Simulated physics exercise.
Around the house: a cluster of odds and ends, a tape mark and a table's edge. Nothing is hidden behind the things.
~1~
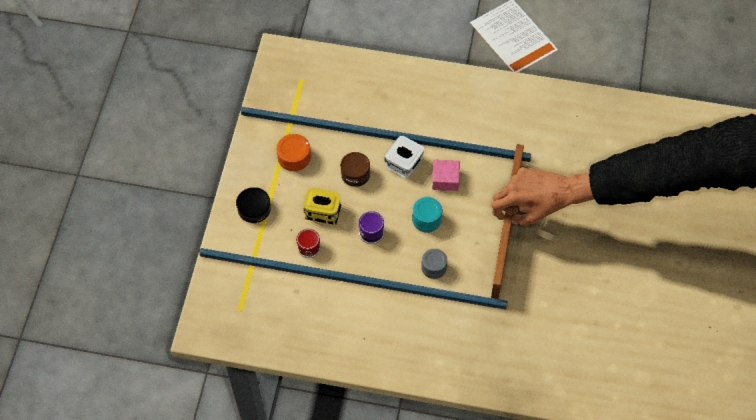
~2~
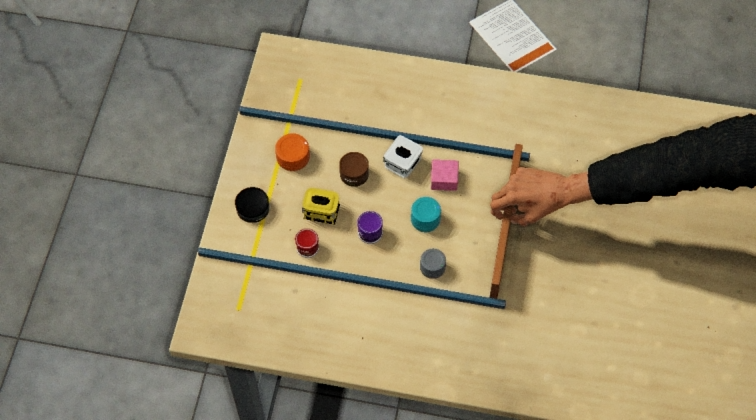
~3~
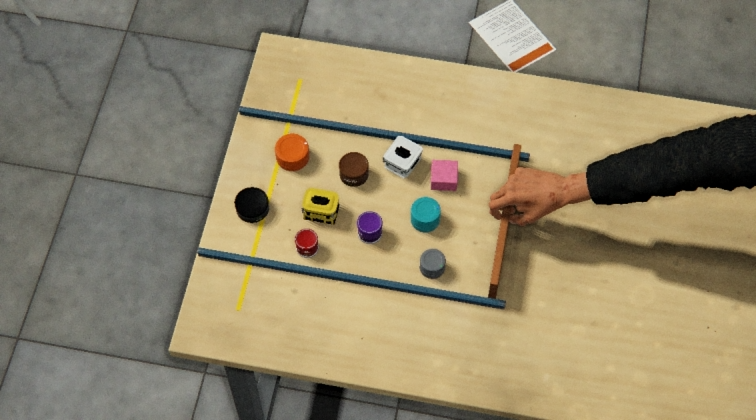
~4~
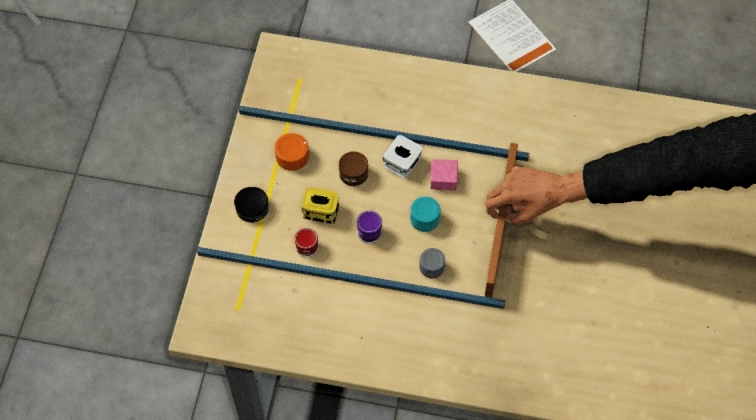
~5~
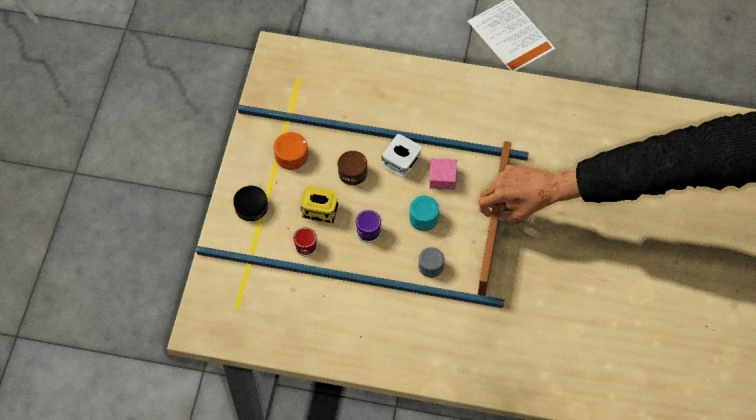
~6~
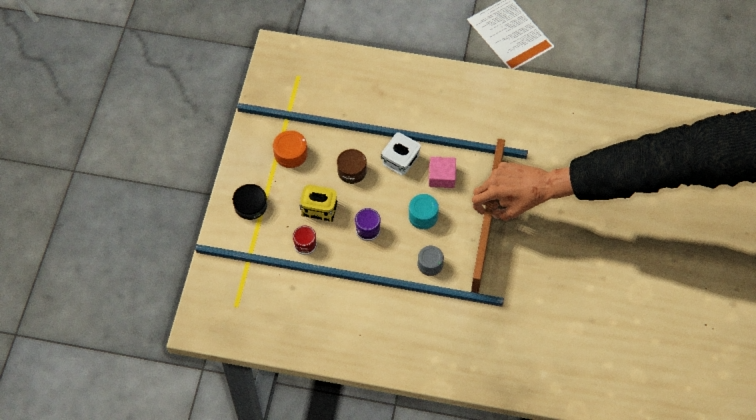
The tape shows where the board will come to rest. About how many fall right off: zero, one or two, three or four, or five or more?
In the end the number that fall off is one or two.
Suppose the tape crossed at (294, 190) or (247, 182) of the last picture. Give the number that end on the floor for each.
It would be 0 and 5.
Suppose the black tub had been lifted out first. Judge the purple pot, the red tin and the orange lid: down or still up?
The purple pot is kept; the red tin survives; the orange lid comes down.
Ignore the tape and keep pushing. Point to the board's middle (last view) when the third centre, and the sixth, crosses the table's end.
Near (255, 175) and (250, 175).
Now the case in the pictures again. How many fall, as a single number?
The count is 2.
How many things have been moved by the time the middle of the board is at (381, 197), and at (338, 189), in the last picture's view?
6 and 9.
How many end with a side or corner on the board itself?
In contact: 4.
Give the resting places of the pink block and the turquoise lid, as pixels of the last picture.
Near (267, 140) and (254, 180).
Early on, none off yet; black tub at rest near (250, 202); orange lid at rest near (290, 149); red tin at rest near (305, 240).
A while later, none off yet; black tub travelled about its own width near (222, 205); orange lid travelled about its own width near (241, 145); red tin travelled well along near (252, 233).
Finally, the number that fall off is one or two; lost, orange lid and black tub.
